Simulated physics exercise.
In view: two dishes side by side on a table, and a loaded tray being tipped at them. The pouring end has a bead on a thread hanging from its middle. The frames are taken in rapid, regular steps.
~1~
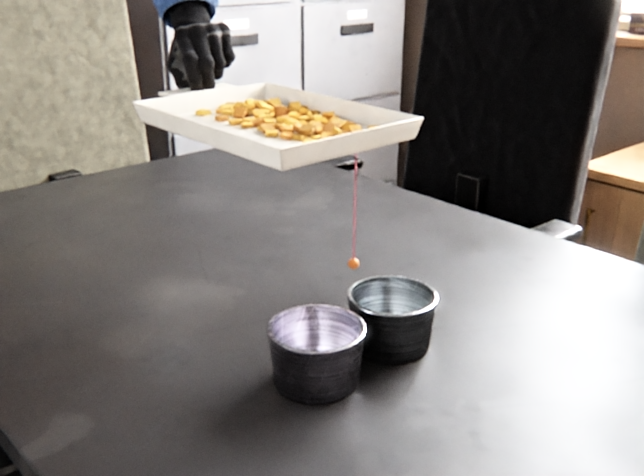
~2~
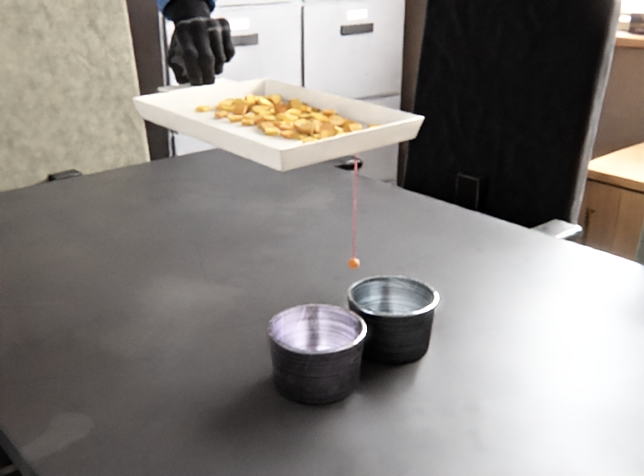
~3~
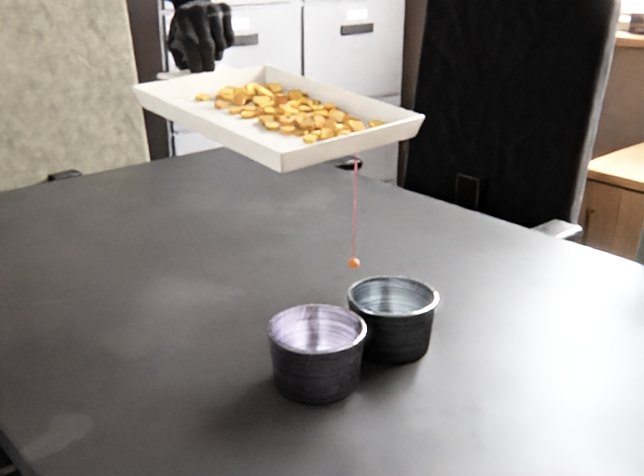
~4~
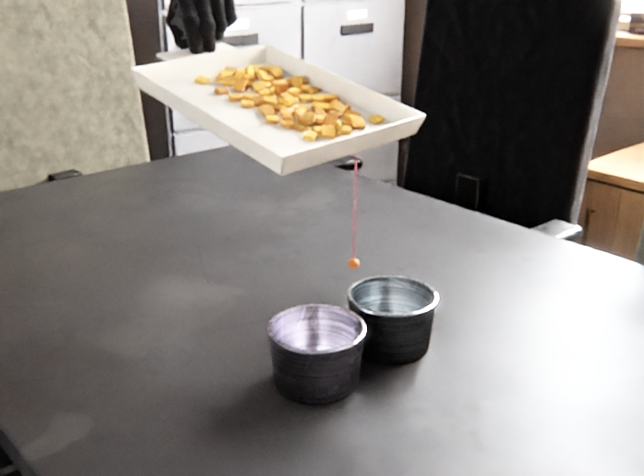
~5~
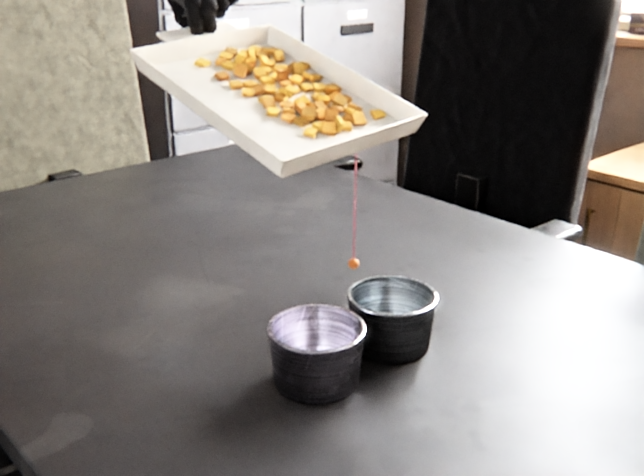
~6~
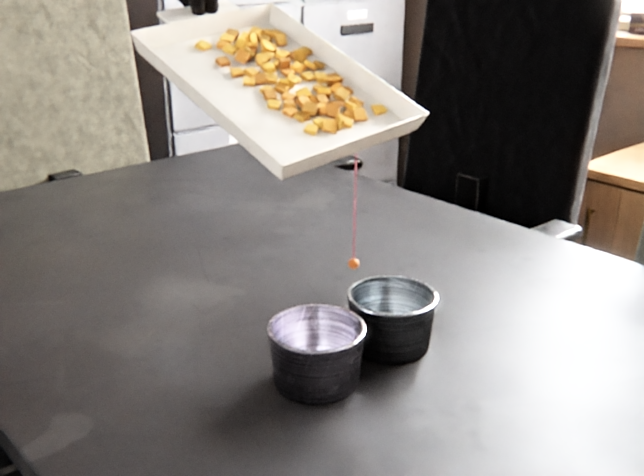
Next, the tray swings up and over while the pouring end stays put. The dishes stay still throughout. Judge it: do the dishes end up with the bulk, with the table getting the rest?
Yes, the dishes get the bulk.
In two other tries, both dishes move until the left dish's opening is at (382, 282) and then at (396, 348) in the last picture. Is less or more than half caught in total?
Try 1: A lesser share; try 2: A lesser share.
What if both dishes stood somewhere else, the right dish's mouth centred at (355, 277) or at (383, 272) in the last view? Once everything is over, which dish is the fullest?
Try 1: The dish to the left; try 2: The dish to the left.
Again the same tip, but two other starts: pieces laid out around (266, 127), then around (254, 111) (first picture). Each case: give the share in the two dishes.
Estimates in order: 70 percent, 60 percent.
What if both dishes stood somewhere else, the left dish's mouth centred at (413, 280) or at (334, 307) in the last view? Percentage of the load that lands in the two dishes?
About 10 and 50 per cent respectively.
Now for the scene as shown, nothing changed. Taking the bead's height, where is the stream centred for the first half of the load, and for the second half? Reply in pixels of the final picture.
It goes through near (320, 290) first, then near (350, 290).
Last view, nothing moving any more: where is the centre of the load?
Around (341, 363).
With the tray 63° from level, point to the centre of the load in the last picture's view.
Somewhere around pixel (329, 131) in the last picture.
Shortly afterwards, tray tipped steeply; the whole lot on the tray.
Next, tray tipped right over; the bulk on the tray; a little in the left dish; a little outside both; only a few in the air.
Some moments later, tray tipped past a quarter turn; near a third in the left dish; near a quarter in the right dish; near a third outside both.
In the end, tray tipped past a quarter turn; near a third in the left dish; near a quarter in the right dish; near a third outside both.
